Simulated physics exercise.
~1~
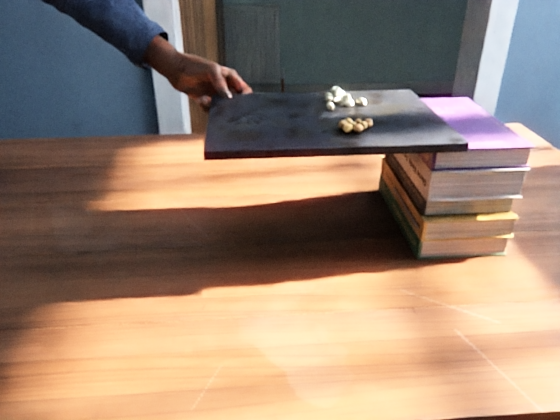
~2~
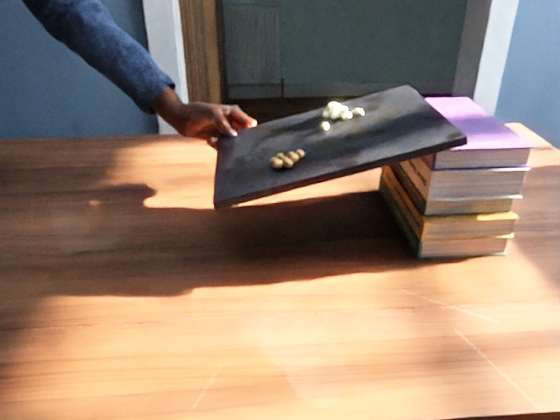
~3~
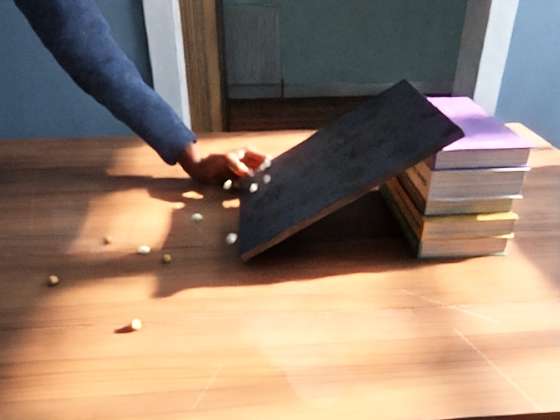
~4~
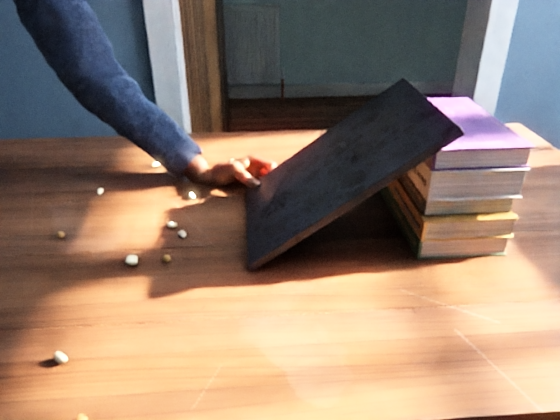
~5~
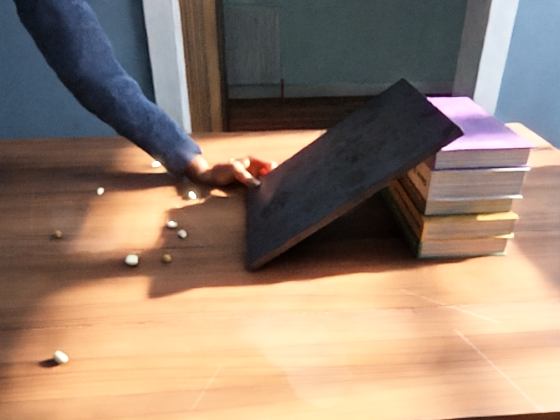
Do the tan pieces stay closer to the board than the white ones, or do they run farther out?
The tan pieces run farther out, and few of them are left in view, while most of the white ones stay nearer the low end of the board.
